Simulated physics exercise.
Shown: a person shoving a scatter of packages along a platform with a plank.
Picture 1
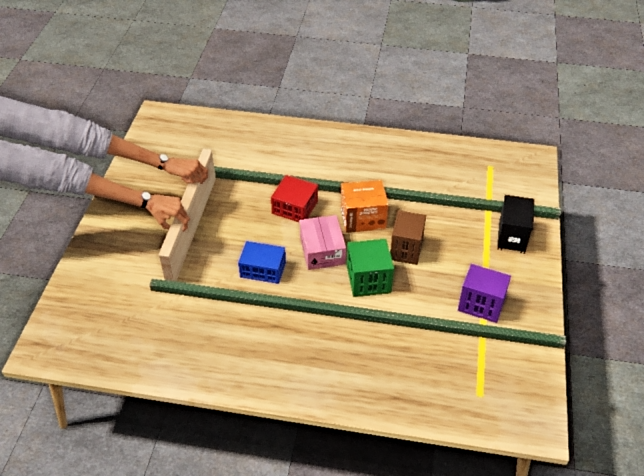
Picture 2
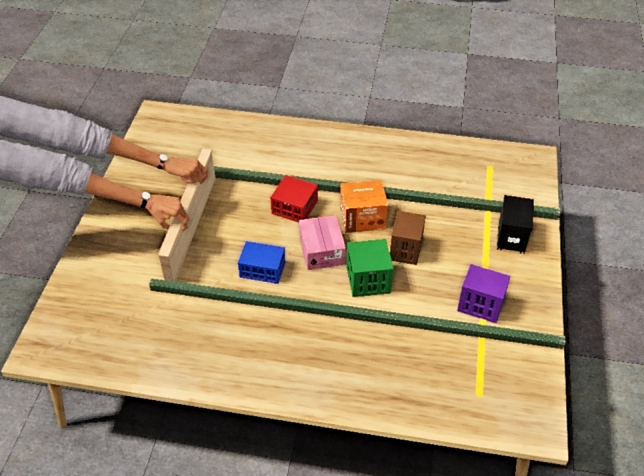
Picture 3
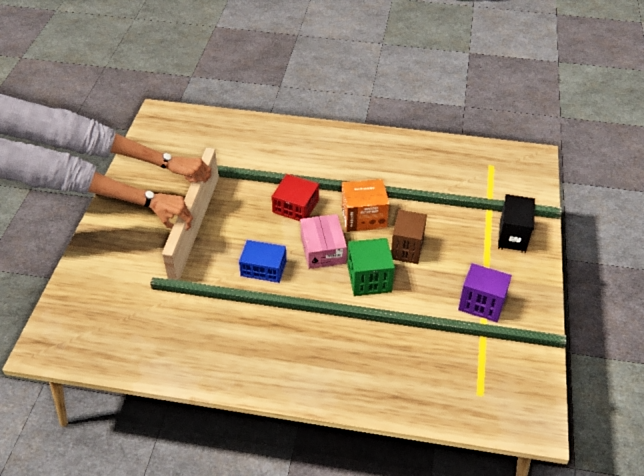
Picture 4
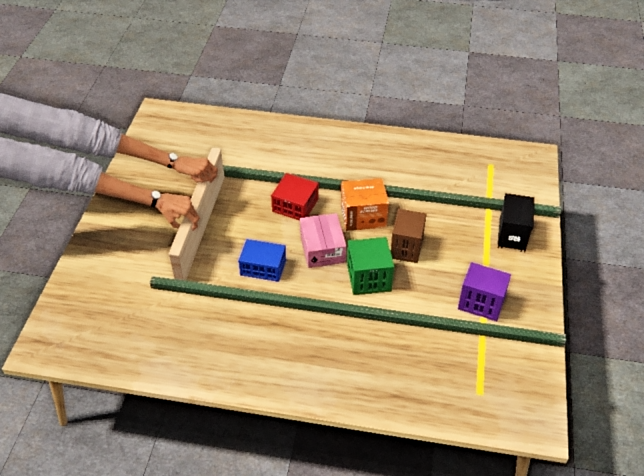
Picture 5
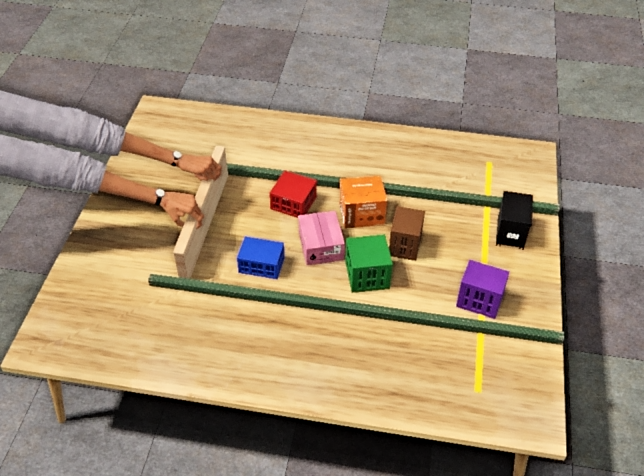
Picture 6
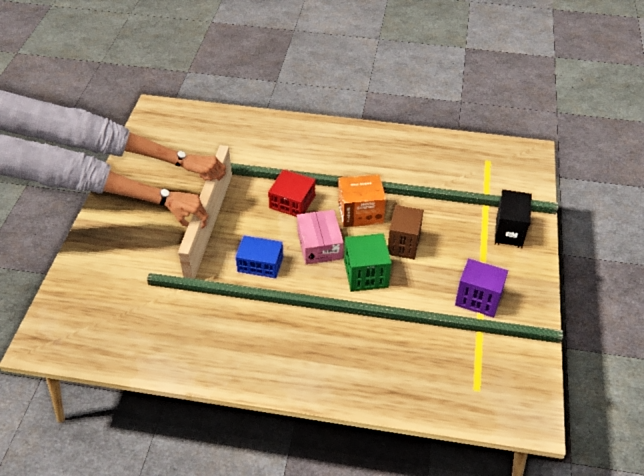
We see two hands slide a wooden plank slightly to the right between green rails on a wooden table, while the scattered colourful boxes ahead of it, including a purple one on the yellow line, stay in place untouched.
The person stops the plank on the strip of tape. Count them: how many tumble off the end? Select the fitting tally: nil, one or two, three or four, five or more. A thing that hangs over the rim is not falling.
It is going to spill one or two of them.
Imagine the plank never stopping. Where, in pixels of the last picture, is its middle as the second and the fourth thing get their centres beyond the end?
About (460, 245) and about (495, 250).
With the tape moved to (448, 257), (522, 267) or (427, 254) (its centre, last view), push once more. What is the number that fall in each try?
Down on the ground: 0, 5 and 0.
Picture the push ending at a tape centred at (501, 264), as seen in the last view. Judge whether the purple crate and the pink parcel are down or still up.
The purple crate is gone; the pink parcel stays put.
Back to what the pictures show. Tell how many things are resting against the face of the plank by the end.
The figure is 3.
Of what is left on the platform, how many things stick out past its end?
The answer comes to 3.
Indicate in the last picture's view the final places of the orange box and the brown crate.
Orange box: (546, 225); brown crate: (551, 260).
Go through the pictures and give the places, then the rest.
The first frame shows black tote (515, 224); purple crate (484, 293); brown crate (408, 238); plank (190, 214); tape (486, 267).
The second frame shows purple crate (483, 294); blue crate (262, 262).
The third frame shows brown crate (409, 237); red crate (296, 198).
The fourth frame shows black tote (516, 223); orange box (364, 205).
The fifth frame shows purple crate (482, 289); green crate (368, 264).
The sixth frame shows black tote (513, 219); purple crate (481, 288); brown crate (405, 232); plank (207, 211); tape (483, 262).
Early on, none off yet; black tote at rest near (513, 219); purple crate at rest near (481, 288); brown crate at rest near (405, 232).
A while later, none off yet; black tote at rest near (513, 219); purple crate at rest near (481, 288); brown crate travelled about its own width near (433, 242).
Further along, none off yet; black tote travelled a little near (529, 221); purple crate travelled about its own width near (531, 294); brown crate travelled well along near (497, 253).
Finally, the number that fall off is one or two; lost, purple crate and black tote.
